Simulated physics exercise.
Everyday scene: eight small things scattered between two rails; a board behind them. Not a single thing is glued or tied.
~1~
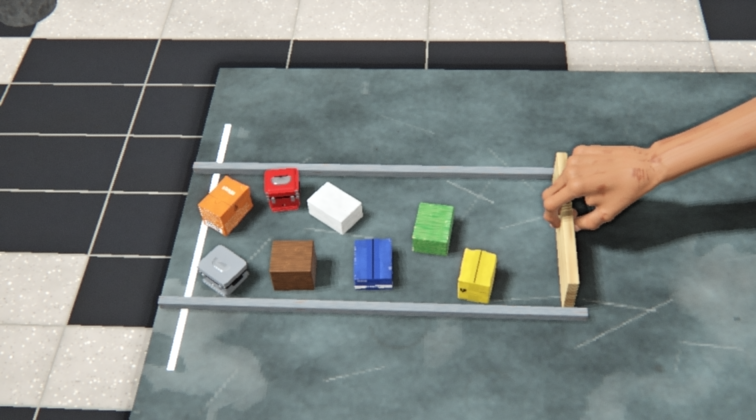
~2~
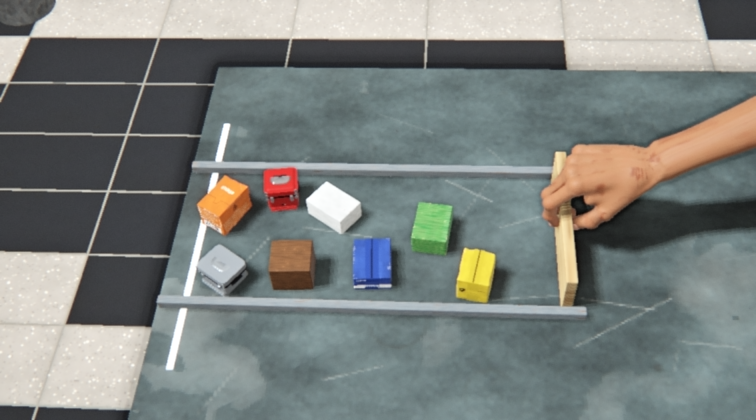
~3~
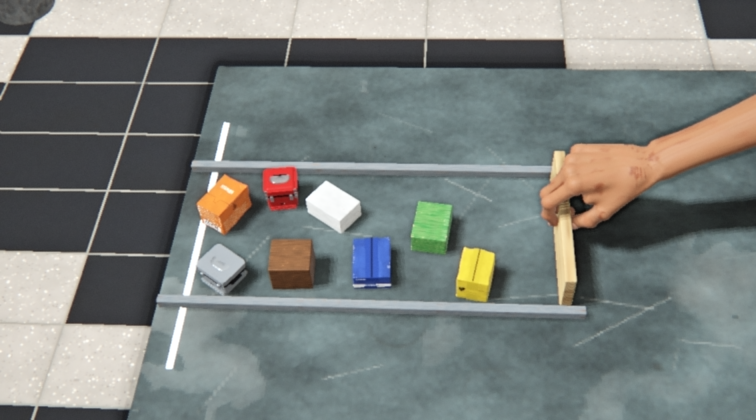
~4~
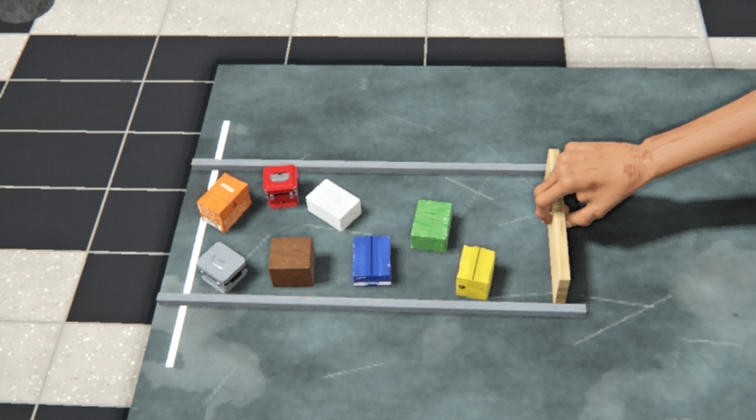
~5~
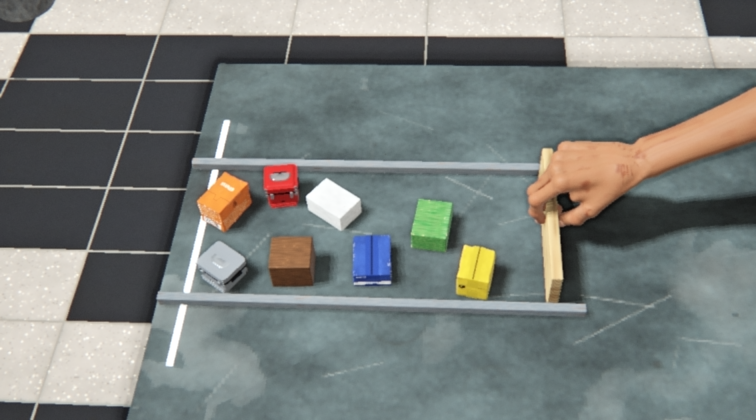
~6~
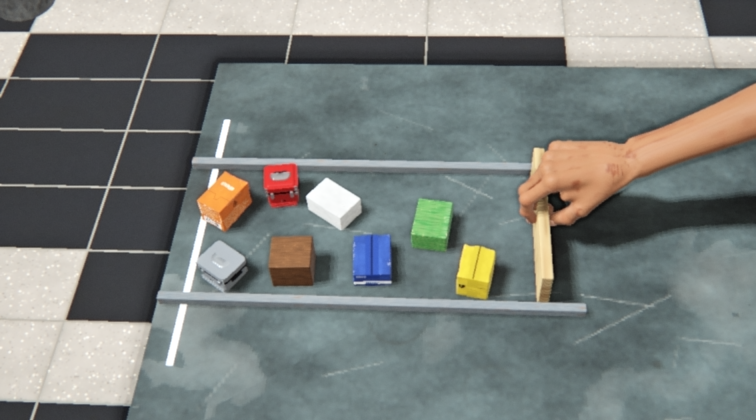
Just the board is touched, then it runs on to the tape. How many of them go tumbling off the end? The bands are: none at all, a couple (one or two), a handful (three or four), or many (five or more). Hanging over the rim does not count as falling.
The count that falls off is at least five.
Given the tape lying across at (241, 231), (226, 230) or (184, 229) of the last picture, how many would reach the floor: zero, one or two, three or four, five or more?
3 or 4; either three or four; five or over.
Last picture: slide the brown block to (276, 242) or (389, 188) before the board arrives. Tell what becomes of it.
First place, it is gone; second place, it is safe.
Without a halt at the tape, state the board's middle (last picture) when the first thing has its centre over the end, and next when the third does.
Roughly (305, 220) and then roughly (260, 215).
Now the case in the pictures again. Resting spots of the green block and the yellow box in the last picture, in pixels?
About (183, 222), and about (172, 266).
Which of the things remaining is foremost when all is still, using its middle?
The white block.
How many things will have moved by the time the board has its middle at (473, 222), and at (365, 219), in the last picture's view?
The first number is 1, the next one 6.
Soon after, none off yet; orange box at rest near (225, 201); grey case at rest near (223, 267); red case at rest near (282, 185).
Then, none off yet; orange box at rest near (225, 201); grey case moved about its own width near (200, 268); red case moved about its own width near (260, 176).
Further on, one off so far; orange box moved about its own width near (173, 211); grey case falling; red case moved well along near (181, 171).
At rest, the number that fall off is five or more; fallen, blue box, brown block, red case, grey case and orange box.
